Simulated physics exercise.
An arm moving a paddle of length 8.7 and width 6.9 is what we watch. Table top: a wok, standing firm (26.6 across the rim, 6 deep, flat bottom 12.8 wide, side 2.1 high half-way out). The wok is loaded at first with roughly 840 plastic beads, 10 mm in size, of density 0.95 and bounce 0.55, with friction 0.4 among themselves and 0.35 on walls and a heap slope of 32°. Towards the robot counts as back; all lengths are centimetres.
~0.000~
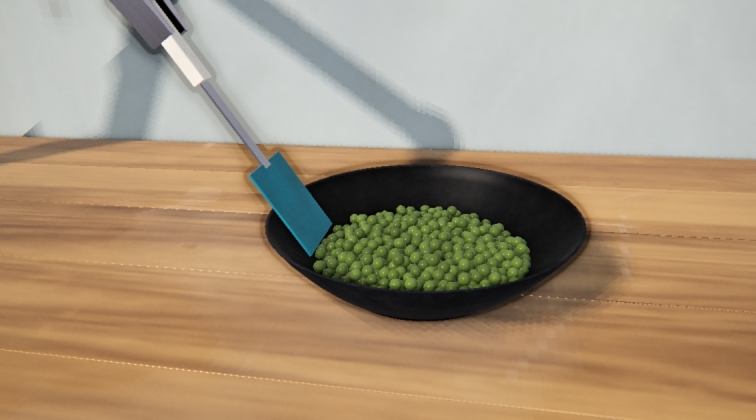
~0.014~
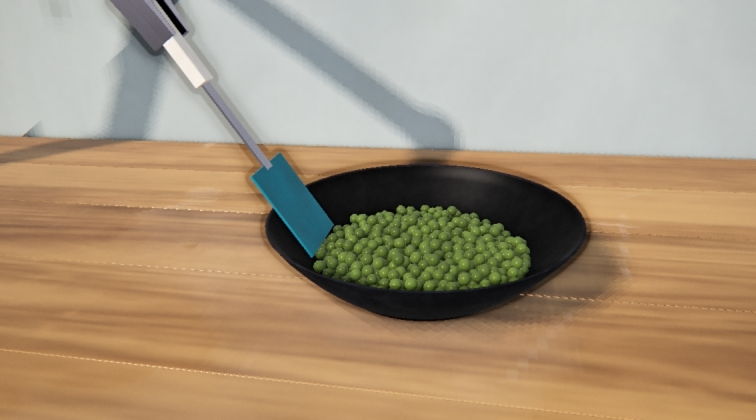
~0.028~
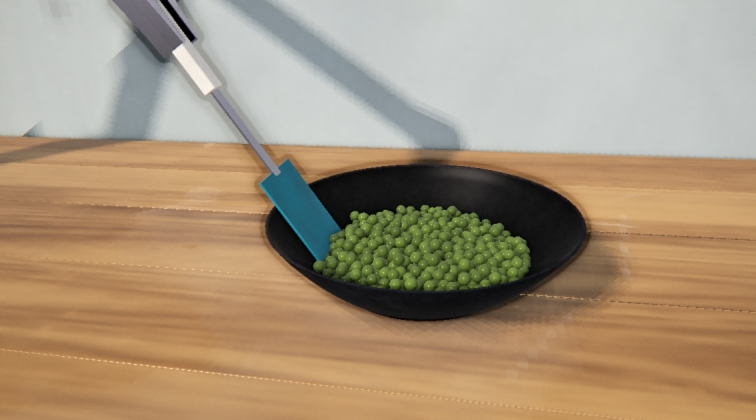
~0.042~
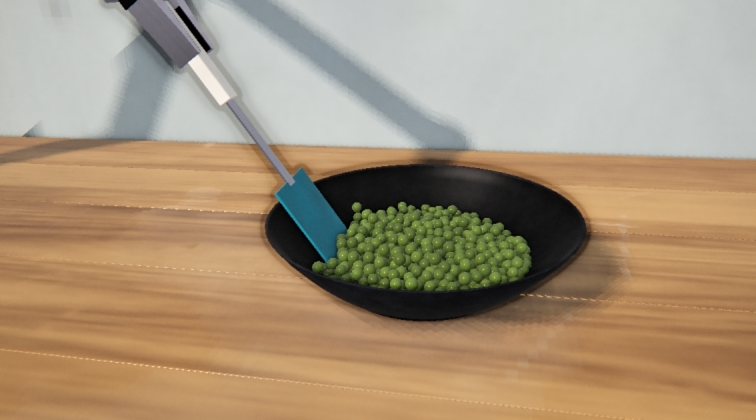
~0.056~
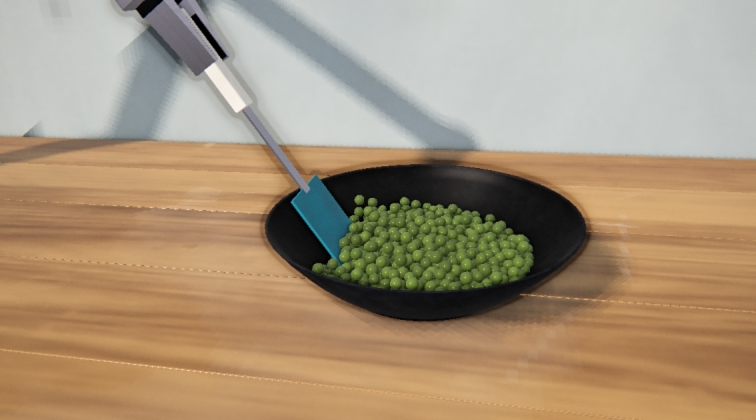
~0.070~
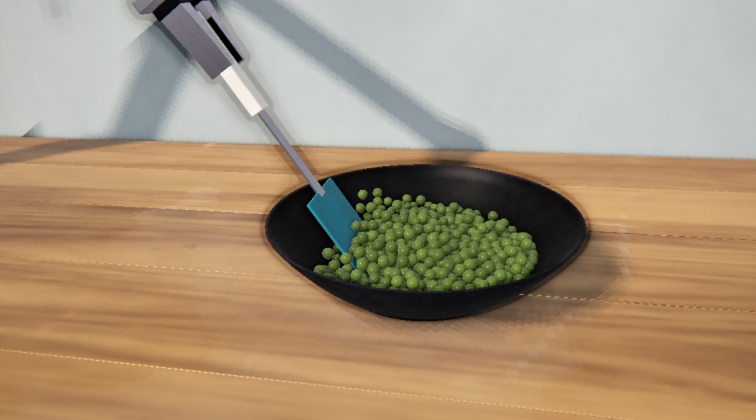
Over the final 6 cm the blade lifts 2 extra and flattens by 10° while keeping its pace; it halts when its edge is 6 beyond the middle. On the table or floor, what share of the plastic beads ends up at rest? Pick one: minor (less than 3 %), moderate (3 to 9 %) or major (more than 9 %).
Moderate.
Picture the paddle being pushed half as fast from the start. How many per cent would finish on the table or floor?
In that case, close to 0 per cent.
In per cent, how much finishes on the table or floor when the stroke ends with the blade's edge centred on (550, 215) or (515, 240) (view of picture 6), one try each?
Close to 35 and close to 30 per cent, respectively.
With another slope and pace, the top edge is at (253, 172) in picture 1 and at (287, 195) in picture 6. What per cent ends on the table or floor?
I'd put it at roughly 0 per cent.
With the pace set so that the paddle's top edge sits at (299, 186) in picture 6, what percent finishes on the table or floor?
That share would be some 0 percent.
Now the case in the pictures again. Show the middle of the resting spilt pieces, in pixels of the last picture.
Near pixel (692, 286).
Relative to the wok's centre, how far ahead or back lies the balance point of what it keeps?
I'd put it at roughly 4.0 cm toward the front.
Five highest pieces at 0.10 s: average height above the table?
They are near 6 cm up.
After 0.10 s, sloping 56°, highest piece 6 above the table; 842 in the wok.
After 0.14 s, sloping 52°, highest piece 8 above the table; 842 in the wok.
After 0.35 s, sloping 46°, highest piece 7 above the table; 794 in the wok, 34 on the table or floor, 14 on the blade or in flight.
After 1.40 s, sloping 46°, highest piece 7 above the table; 793 in the wok, 49 on the table or floor.
In the end, 793 in the wok, 49 on the table or floor. That is 6 % on the table or floor.
